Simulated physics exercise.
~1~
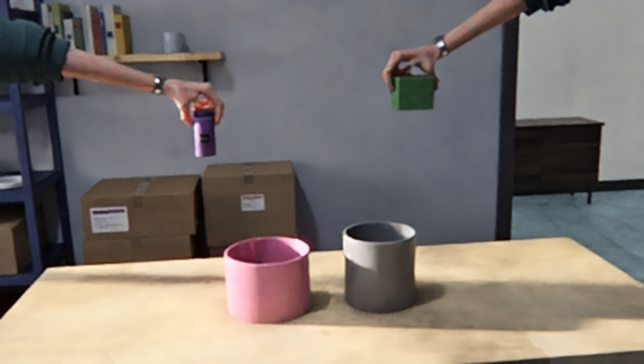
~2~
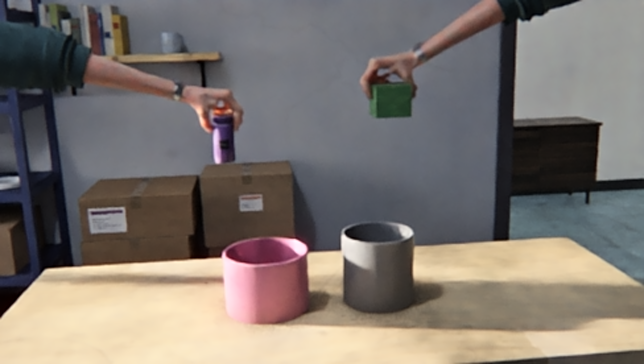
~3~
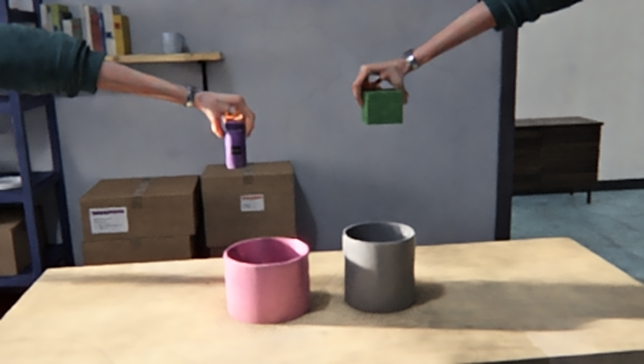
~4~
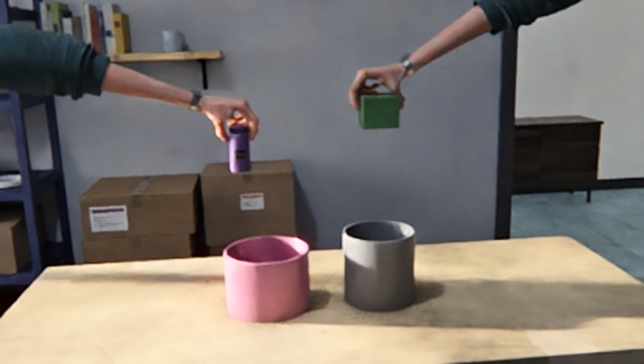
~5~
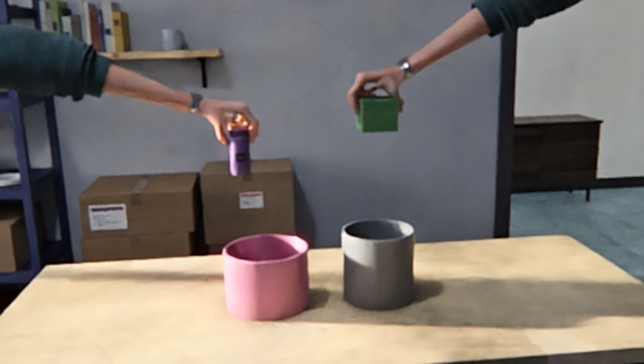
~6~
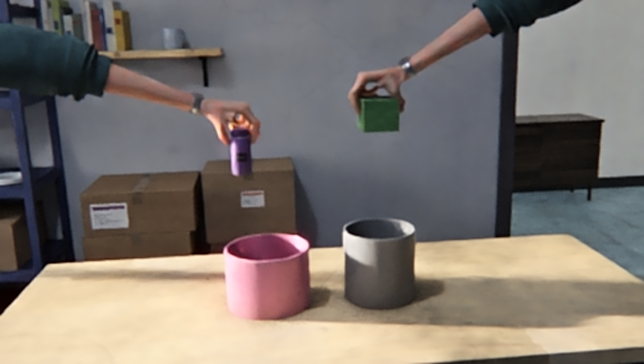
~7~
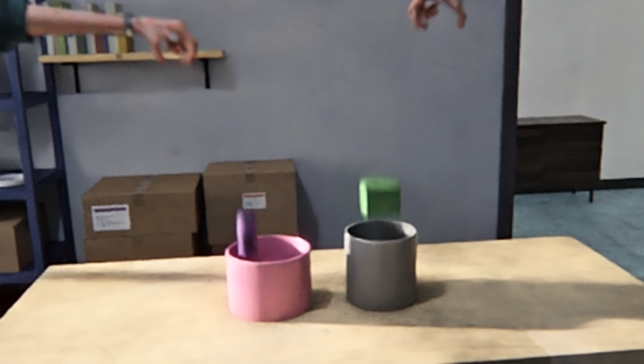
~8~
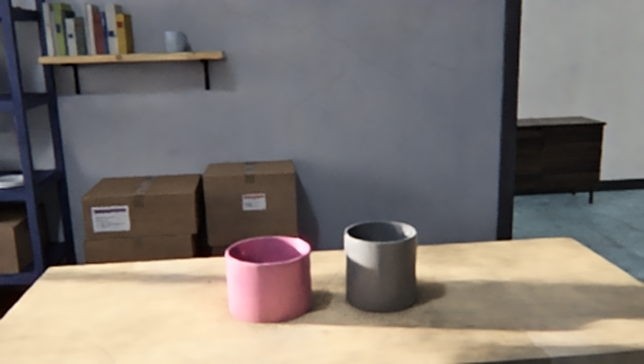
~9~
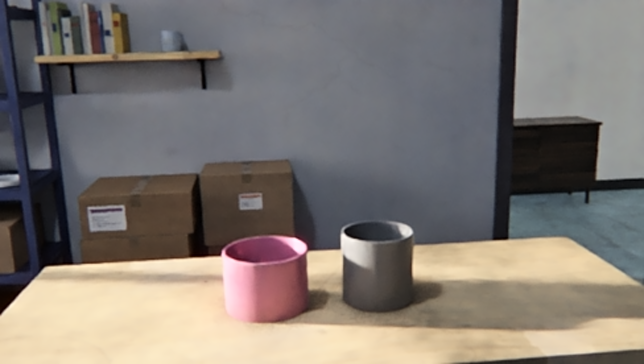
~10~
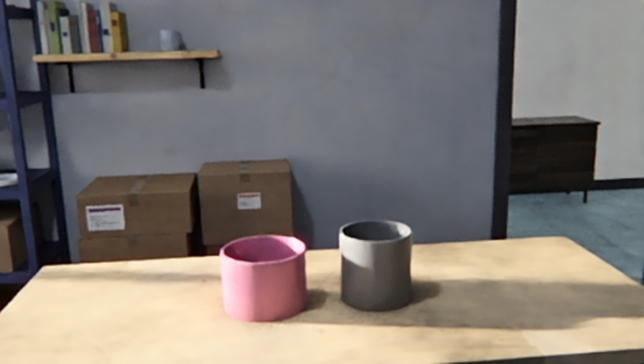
Two hands held a purple shaker and a green block above a pink container and a gray one, moved them inward, paused, then let go and drew back, and the shaker dropped into the pink container and the block into the gray.
